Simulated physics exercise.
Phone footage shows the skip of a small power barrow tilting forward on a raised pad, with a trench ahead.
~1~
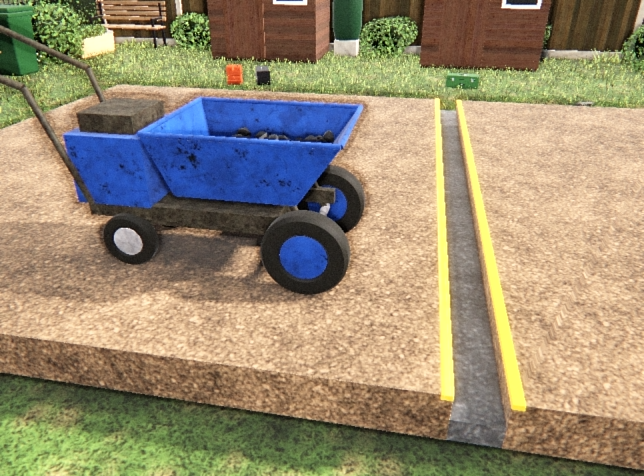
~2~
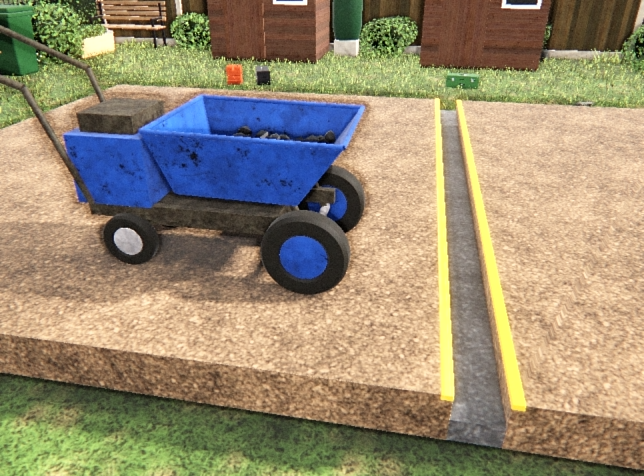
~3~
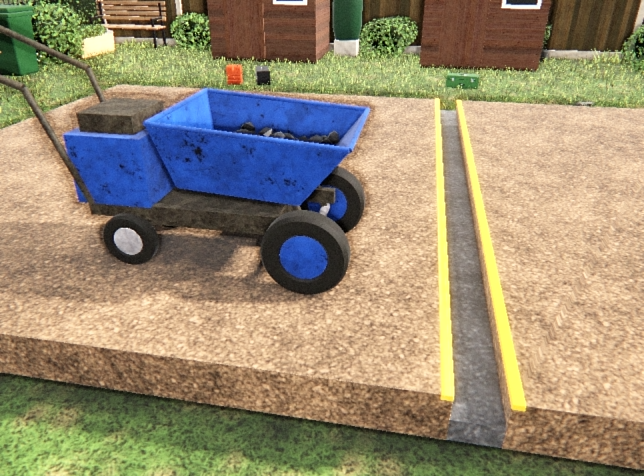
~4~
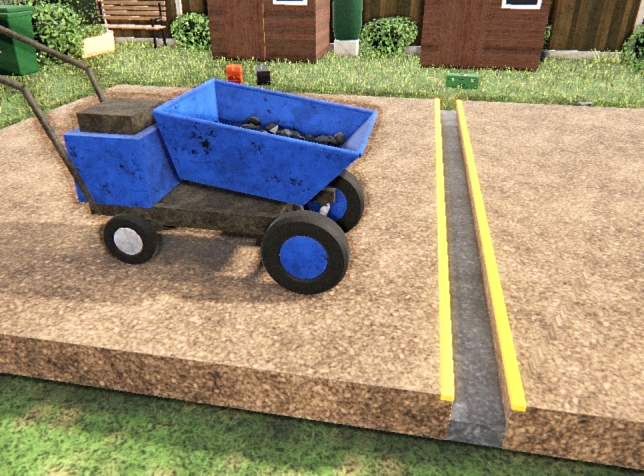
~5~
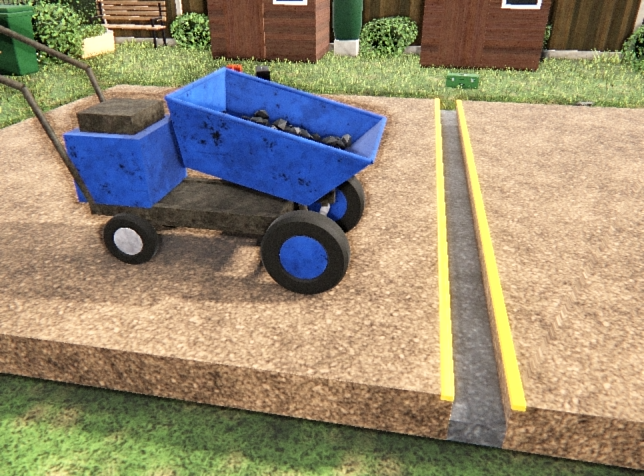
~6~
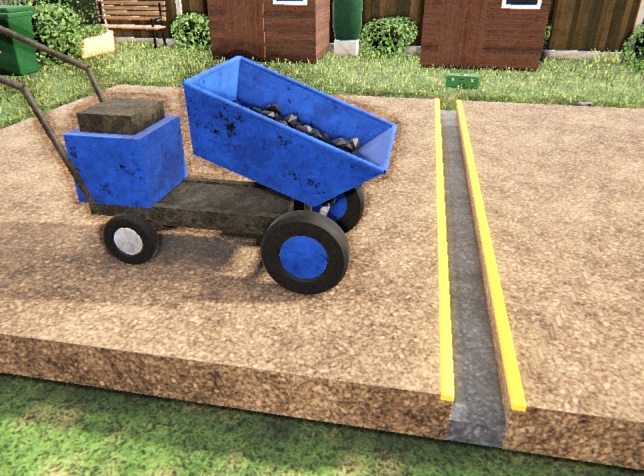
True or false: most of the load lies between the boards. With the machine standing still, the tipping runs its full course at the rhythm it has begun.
True.
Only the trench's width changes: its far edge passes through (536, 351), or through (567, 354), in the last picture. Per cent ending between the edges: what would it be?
Lab note: Try one about 90 %, try two about 90 %.
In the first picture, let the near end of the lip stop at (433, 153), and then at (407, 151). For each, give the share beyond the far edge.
It comes out near 90 in a hundred for the first and near 70 in a hundred for the second.
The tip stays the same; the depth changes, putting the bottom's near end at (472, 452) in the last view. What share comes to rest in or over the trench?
90 %.
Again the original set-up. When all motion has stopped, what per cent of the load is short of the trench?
My estimate is around 25 percent.
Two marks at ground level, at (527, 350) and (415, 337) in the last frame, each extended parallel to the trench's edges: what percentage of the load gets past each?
Estimate: 10 % and 100 %, respectively.
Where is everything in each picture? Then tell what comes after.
Lip of the skip at (340, 147), level; top of the load at (269, 145), lumps of coal; first edge of the trench at (446, 340); far edge at (508, 347), the trench under half as wide as the skip, and about half as deep as wide, in the first picture.
Lip of the skip at (343, 148), tipped barely; top of the load at (271, 144), in the second picture.
Lip of the skip at (349, 151), tipped barely; top of the load at (258, 144), in the third picture.
Lip of the skip at (359, 155), tipped a little; top of the load at (240, 144), in the fourth picture.
Lip of the skip at (371, 162), tipped a little; top of the load at (242, 126), in the fifth picture.
Lip of the skip at (383, 172), tipped clearly; top of the load at (236, 121); first edge of the trench at (446, 340); far edge at (508, 347), in the sixth picture.
Soon after the last picture, skip tipped steeply; all in the skip.
A little later, skip tipped right over; most in the skip; a small part short of the trench; a small part in or heaped over the trench.
Later still, skip tipped right over; a small part in the skip; about a quarter short of the trench; about two thirds in or heaped over the trench; a small part beyond it.
By the end, skip tipped right over; about a quarter short of the trench; about two thirds in or heaped over the trench; a small part beyond it.
